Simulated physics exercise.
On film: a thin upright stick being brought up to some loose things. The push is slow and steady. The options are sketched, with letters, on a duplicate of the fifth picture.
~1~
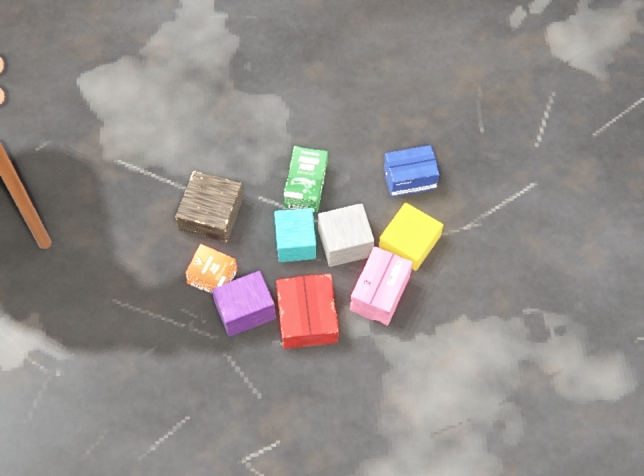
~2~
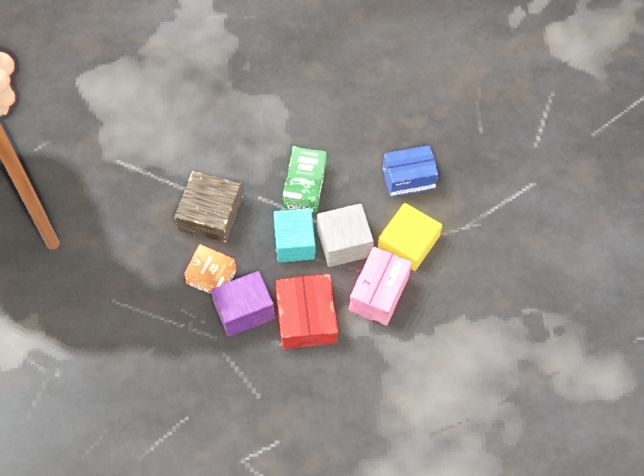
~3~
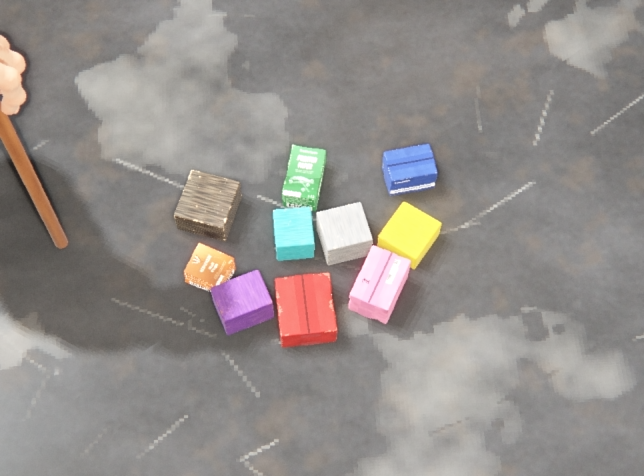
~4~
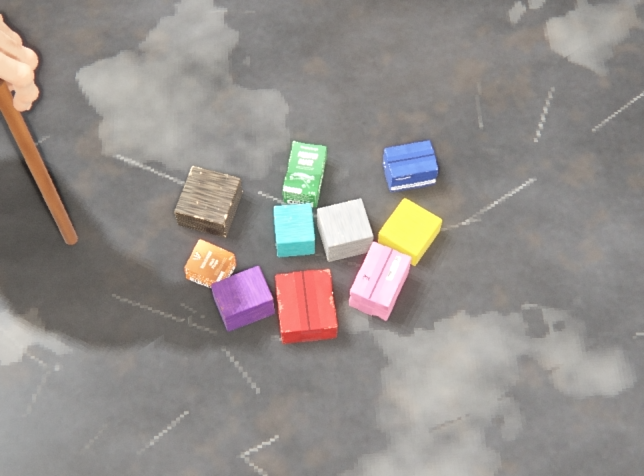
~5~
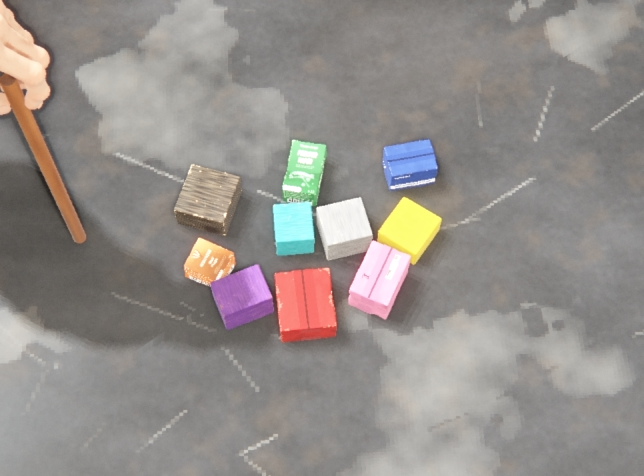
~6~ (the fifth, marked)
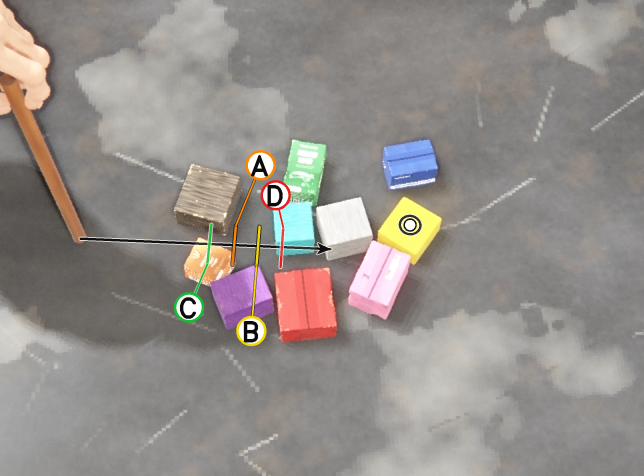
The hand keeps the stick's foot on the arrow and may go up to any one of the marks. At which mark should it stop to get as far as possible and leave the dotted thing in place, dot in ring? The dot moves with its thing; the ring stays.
No farther than D.
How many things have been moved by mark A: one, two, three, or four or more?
It has moved one.
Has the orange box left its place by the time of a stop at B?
By then, yes.
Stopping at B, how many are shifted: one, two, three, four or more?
It has moved one.
On the marked copy, A at (234, 245); B at (258, 246); C at (209, 244); D at (282, 248); the arrow from (80, 239) to (330, 249); the white dot at (410, 225).
Taking D. A third of the way, foot of the stick (153, 243).
Two thirds of the way, foot of the stick (227, 246); orange box (220, 268).
When it is over, foot of the stick (282, 248); orange box (221, 268); turquoise block (304, 227); the dot is still in its ring.
As for the rest, A keeps the dot in but is short; B keeps the dot in but is short; C keeps the dot in but is short.
